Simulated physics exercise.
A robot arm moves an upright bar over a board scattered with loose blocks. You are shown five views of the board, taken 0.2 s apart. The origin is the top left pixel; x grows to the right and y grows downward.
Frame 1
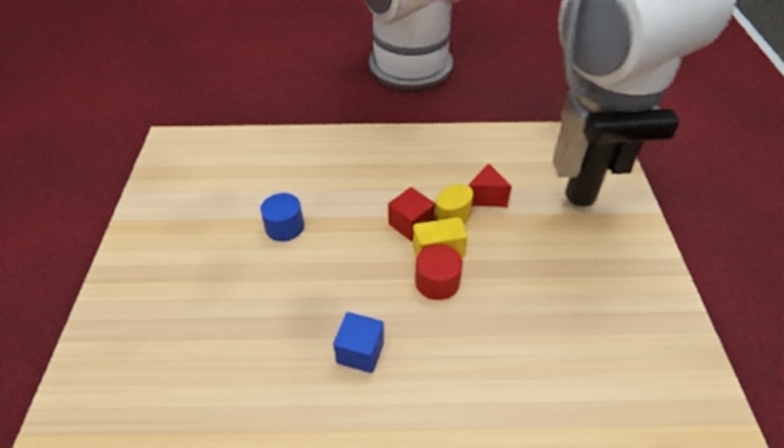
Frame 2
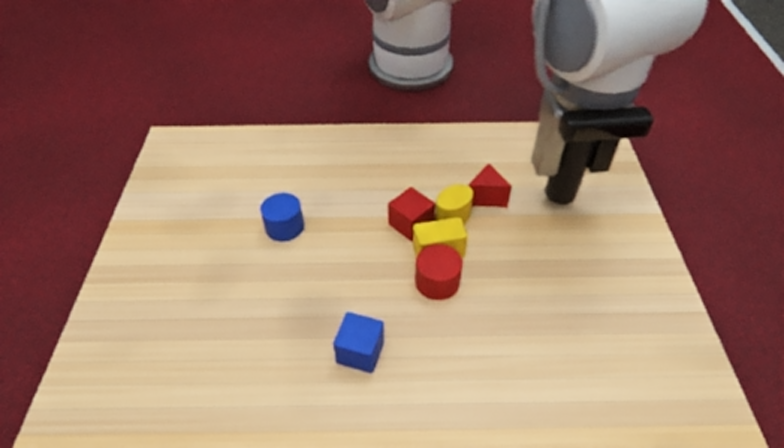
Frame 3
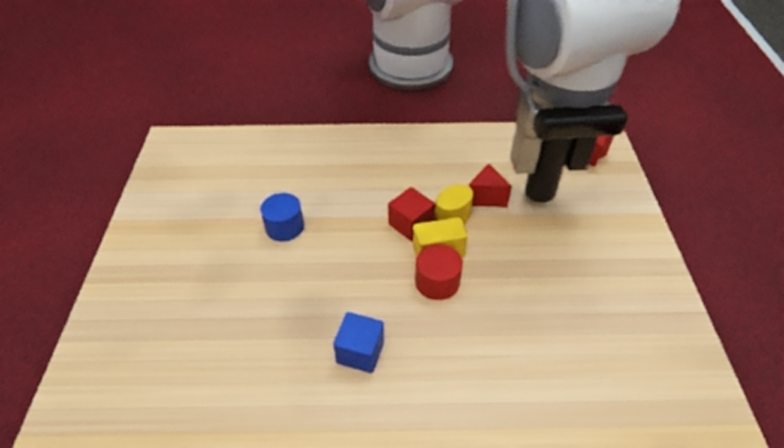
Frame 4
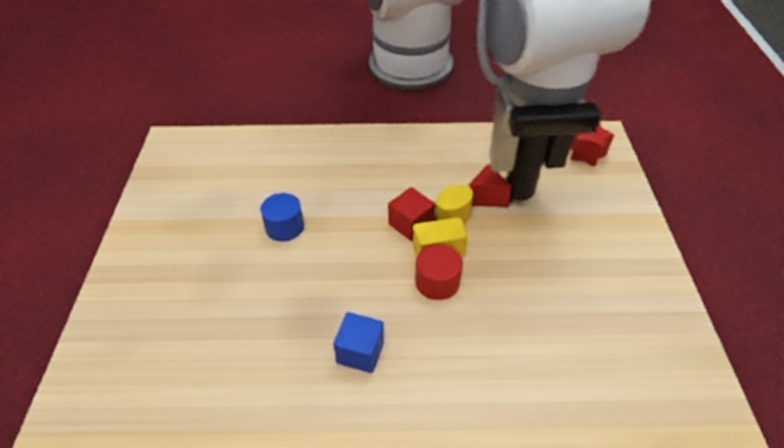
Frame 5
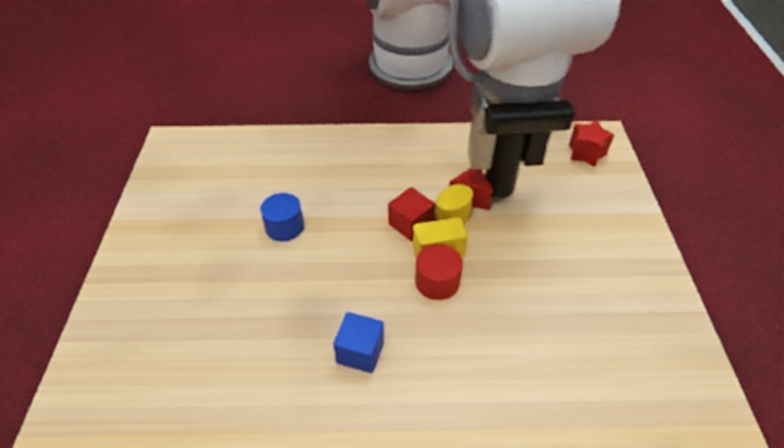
Robot arm sliding an upright black bar left across a wooden board, nudging a red three-sided block slightly left among scattered blocks.
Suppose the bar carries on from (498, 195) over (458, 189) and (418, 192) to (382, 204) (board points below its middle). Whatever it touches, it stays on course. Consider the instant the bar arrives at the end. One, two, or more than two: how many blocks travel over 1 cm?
Going by the path, one of them shifts by more than about 1 cm.
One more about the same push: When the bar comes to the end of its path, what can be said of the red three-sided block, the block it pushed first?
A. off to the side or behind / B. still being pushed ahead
It's B.
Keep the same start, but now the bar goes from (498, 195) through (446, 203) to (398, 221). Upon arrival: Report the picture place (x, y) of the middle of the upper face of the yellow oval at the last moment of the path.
Near (418, 220).
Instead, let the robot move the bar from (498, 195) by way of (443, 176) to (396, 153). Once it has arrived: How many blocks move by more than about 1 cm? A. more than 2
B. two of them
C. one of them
Choice C: One of them.
On the path given first. One third of the way, bar (458, 181); red three-sided block (433, 174).
Two thirds of the way, bar (417, 184); red three-sided block (390, 177).
At the end, bar (381, 196); red four-sided block not moved; red three-sided block (352, 186).
